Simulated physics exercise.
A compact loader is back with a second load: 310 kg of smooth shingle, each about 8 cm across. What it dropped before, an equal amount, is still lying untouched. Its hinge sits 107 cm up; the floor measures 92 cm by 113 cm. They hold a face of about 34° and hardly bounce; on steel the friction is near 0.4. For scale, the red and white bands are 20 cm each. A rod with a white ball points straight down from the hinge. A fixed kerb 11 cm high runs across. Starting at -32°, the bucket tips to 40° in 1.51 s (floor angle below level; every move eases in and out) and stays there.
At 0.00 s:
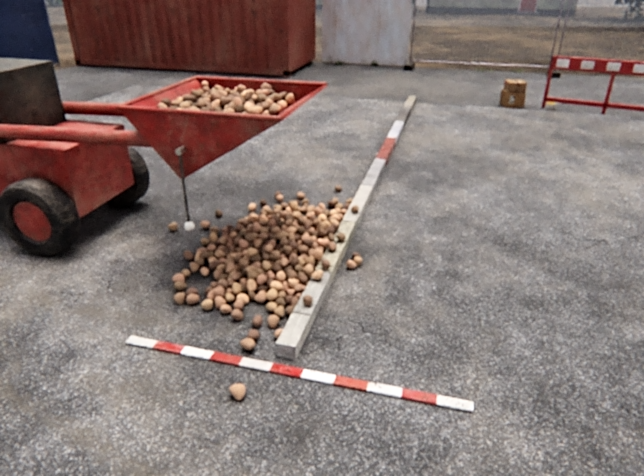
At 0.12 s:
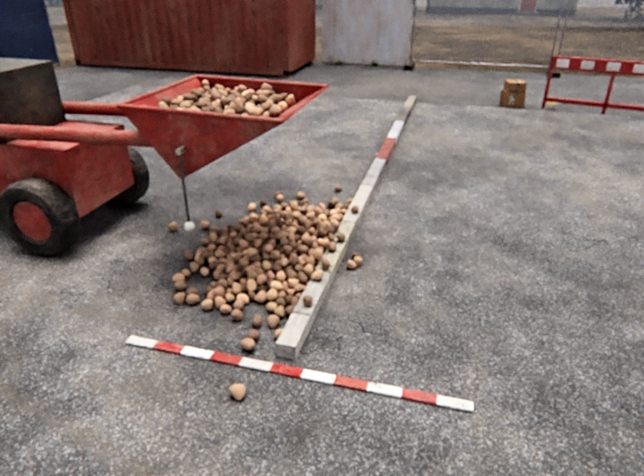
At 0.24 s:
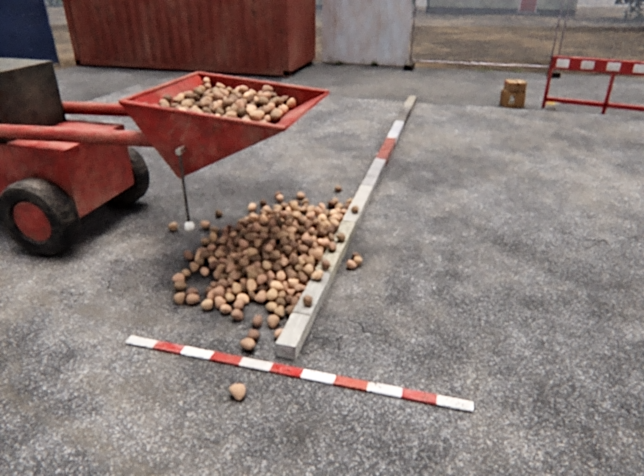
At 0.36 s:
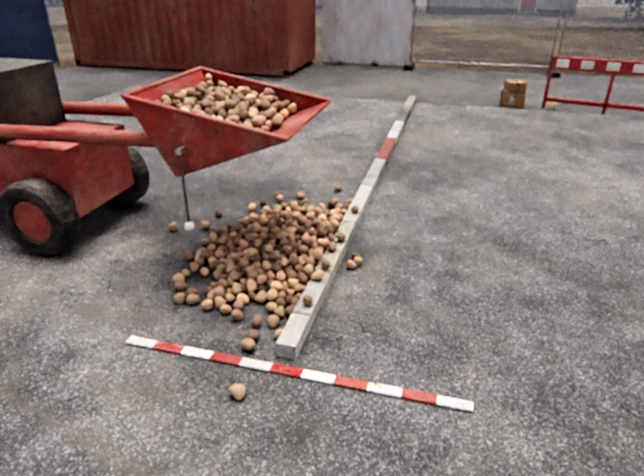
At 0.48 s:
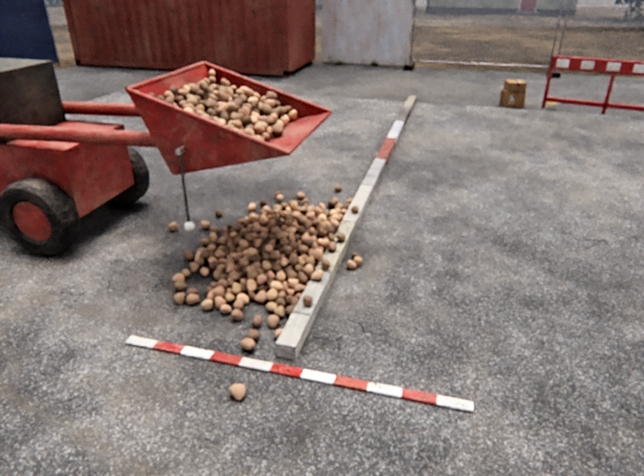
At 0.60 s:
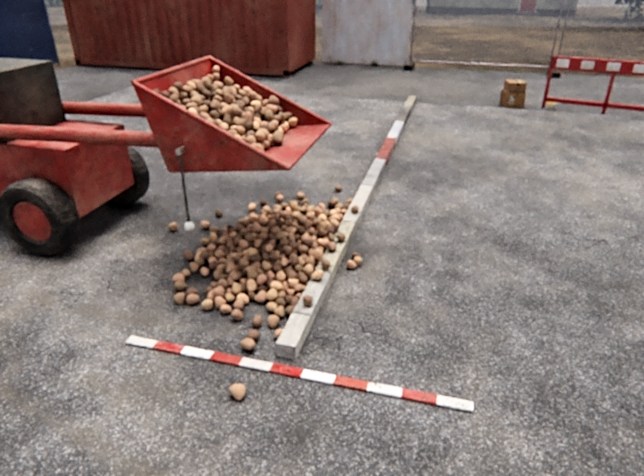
In a paved yard, a red machine's raised bucket full of round brown stones slowly tilted, its right edge dipping, while the load shifted slightly and the pile beside the kerb below stayed still.
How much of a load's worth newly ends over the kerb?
About 44 per cent.
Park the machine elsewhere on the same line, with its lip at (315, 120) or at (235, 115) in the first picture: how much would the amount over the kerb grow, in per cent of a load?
Near 75 per cent from the first place, 5 from the second.
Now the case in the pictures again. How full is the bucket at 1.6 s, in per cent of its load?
It holds some 35 per cent.
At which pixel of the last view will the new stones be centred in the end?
Their middle is at about (329, 247).
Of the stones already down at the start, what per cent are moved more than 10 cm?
About 5 per cent.
After 1.1 s the floor is at 29°; in per cent of one load, 99 in the bucket, 100 on this side of the kerb, 1 over the kerb; the foremost stones are at (340, 256).
After 1.6 s the floor is at 40°; in per cent of one load, 36 in the bucket, 160 on this side of the kerb, 5 over the kerb; the foremost stones are at (361, 258).
After 2.0 s the floor is at 40°; in per cent of one load, 2 in the bucket, 168 on this side of the kerb, 30 over the kerb; the foremost stones are at (423, 268).
After 4.6 s the floor is at 40°; in per cent of one load, 0 in the bucket, 155 on this side of the kerb, 45 over the kerb; the foremost stones are at (503, 291). Net gain over the kerb, 44.
